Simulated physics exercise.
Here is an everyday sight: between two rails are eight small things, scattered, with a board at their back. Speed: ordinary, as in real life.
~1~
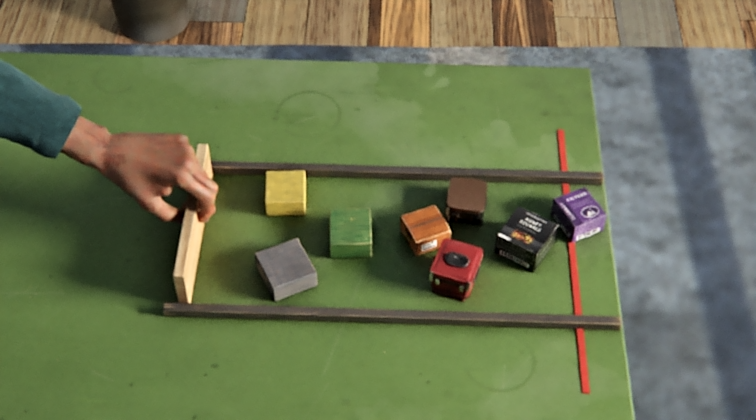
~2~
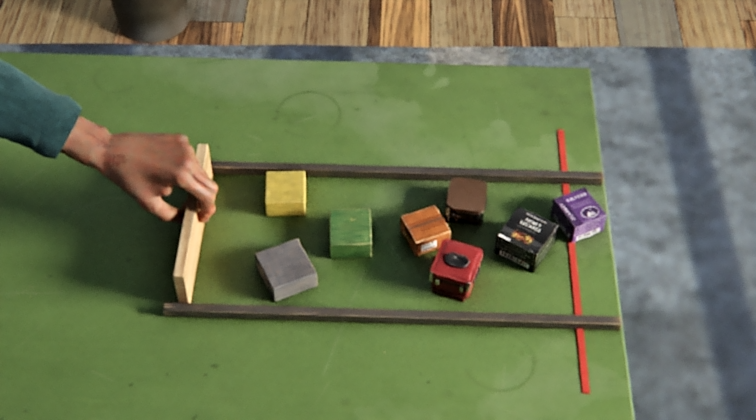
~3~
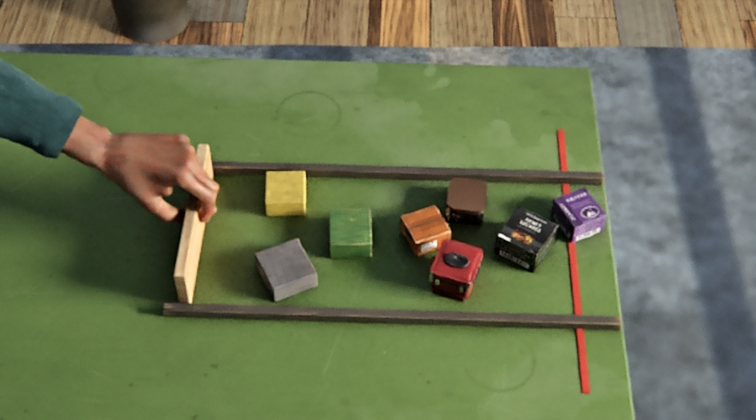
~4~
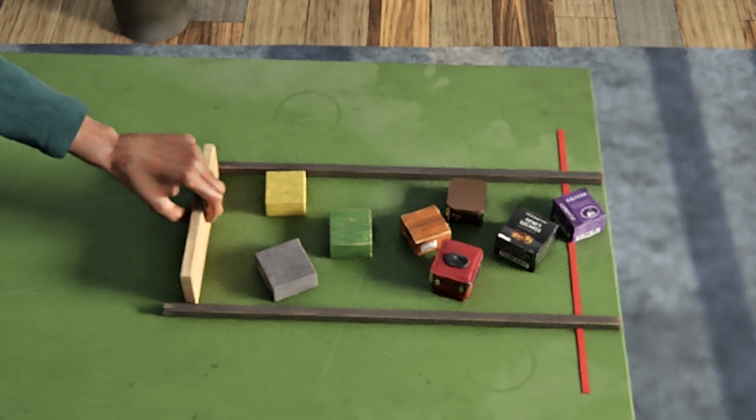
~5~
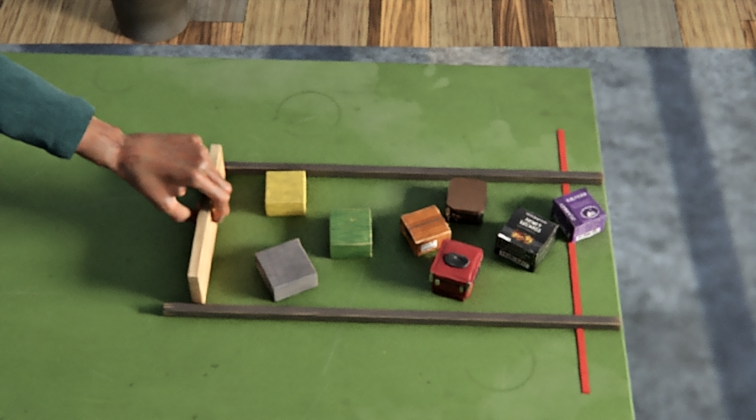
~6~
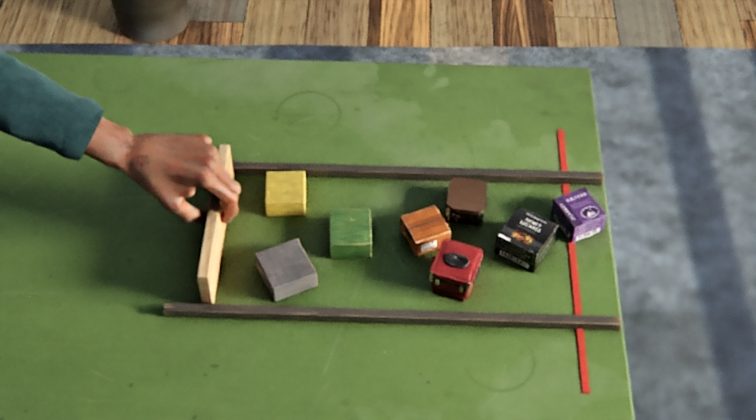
A hand in a dark teal sleeve reaches in from the left over a green tabletop, seen from above at an angle. Between two dark rails lie yellow, grey and green blocks, then orange-brown, dark brown, red and black boxes, with a purple one at the red tape on the right. The hand holds still, then slides the pale board slightly right, while the eight objects and the camera stay still.
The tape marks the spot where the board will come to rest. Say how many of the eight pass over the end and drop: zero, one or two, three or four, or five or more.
No fewer than five go over.
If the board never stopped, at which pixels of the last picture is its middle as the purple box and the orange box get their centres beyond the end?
Approx. (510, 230) for the first, approx. (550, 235) for the second.
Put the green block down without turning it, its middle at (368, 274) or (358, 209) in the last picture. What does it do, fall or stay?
Green block: Plunges; plunges.
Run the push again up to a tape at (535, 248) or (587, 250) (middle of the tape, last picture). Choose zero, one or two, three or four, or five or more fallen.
Taking the spots in order - one to two, then 5 or more.
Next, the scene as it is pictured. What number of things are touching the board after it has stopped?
It's 3.
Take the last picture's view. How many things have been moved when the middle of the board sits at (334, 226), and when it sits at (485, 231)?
So far 3, and 8 at the second.
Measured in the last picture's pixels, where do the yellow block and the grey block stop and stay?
The yellow block stops around (589, 203); the grey block around (601, 287).
Soon after, none off yet; purple box at rest near (578, 215); black box at rest near (526, 239); brown case at rest near (467, 202).
In the end, the number that fall off is five or more; gone, orange box, red case, brown case, black box and purple box.
